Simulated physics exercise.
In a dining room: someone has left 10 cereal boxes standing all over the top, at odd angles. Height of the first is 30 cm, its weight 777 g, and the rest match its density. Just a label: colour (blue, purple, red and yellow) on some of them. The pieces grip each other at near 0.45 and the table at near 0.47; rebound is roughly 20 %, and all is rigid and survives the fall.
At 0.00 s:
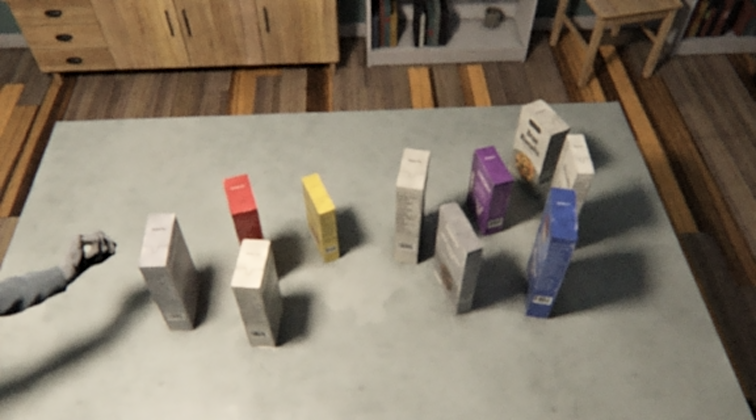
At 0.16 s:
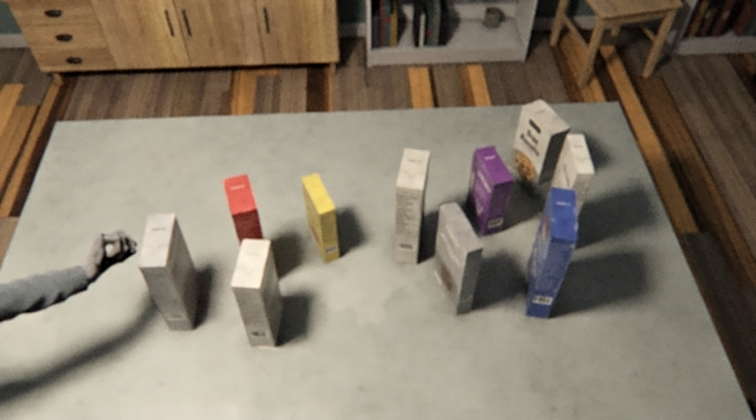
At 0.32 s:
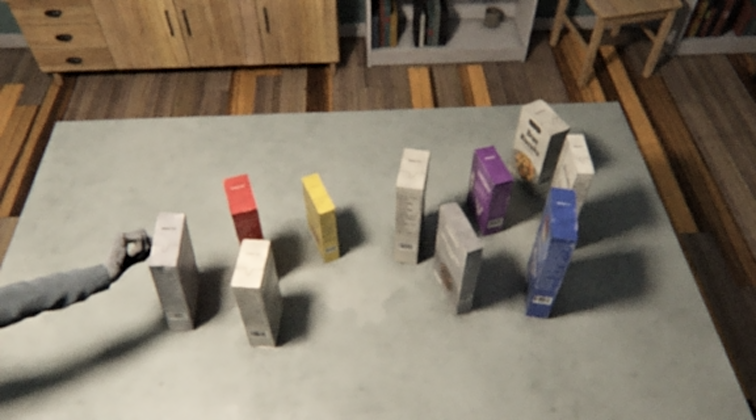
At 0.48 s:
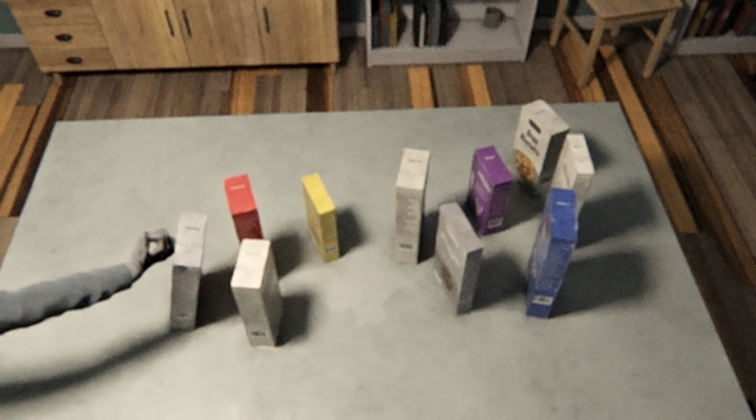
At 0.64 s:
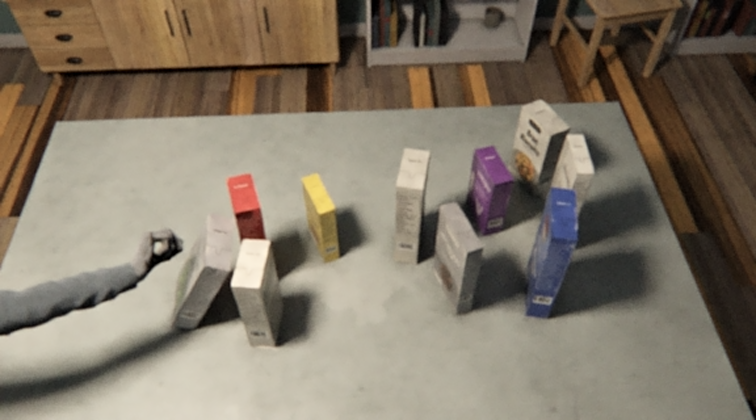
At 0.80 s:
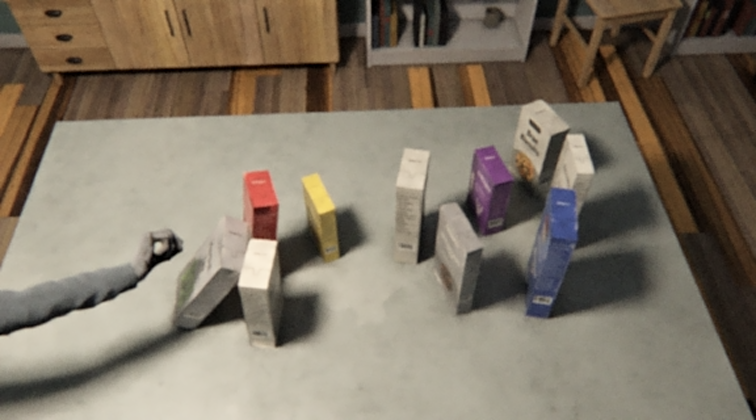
A gray-sleeved hand pushing a pale box rightward on a table of standing boxes, the box leaning and the red one shifting.
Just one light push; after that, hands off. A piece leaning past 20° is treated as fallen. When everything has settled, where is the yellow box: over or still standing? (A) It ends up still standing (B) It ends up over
The answer is B.
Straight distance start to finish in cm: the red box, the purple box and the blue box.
Roughly red 20 cm, purple 0 cm, blue 0 cm.
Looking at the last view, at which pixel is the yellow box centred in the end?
About (361, 221) in the last picture.
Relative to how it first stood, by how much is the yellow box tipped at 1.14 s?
Tilt from start: Approx. 15 degrees.
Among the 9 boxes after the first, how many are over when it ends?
Exactly 3 of them.
Around 1.14 s, 2 of the 9 other boxes over; yellow box tipped 14°; red box tipped 41°.
Around 1.36 s, 3 of the 9 other boxes over; yellow box lying flat; red box lying flat.
Finally (5.0 s), 3 of the 9 other boxes over; yellow box lying flat; red box tipped 75°; purple box unmoved. Six left standing. Seen by the last camera, middles, yellow box near (361, 221), red box near (322, 231).
